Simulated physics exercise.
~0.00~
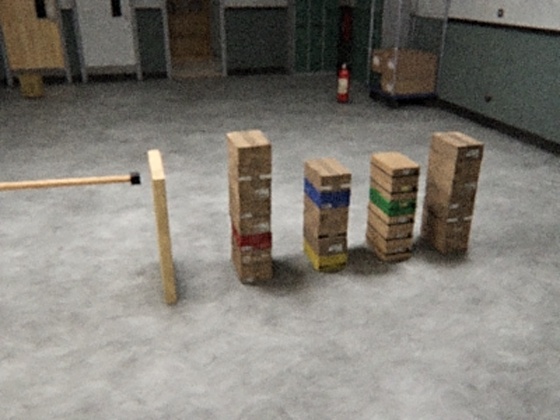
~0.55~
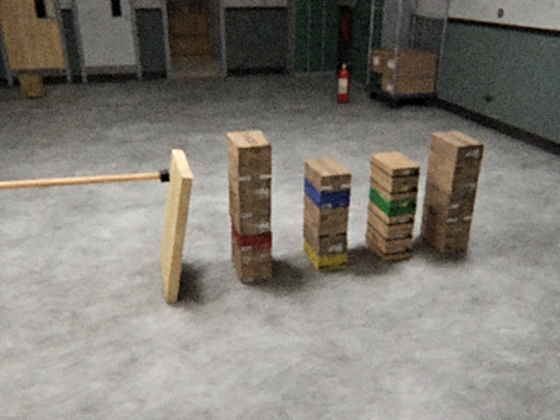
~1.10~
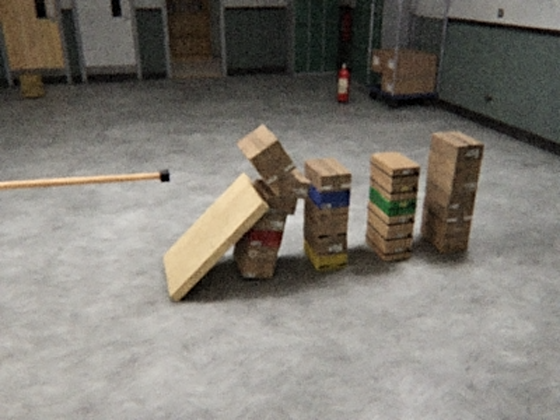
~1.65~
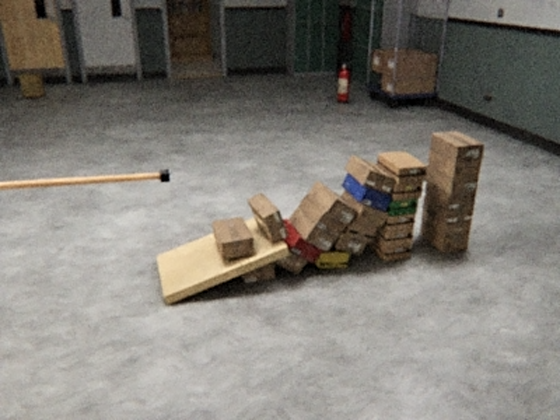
The clip shows a pole pushing an upright board rightward into a row of four stacks of boxes. The board tips against the first stack, which collapses into the second, and the red box drops in a slanted heap against the green-marked stack, while the last stack stays standing.
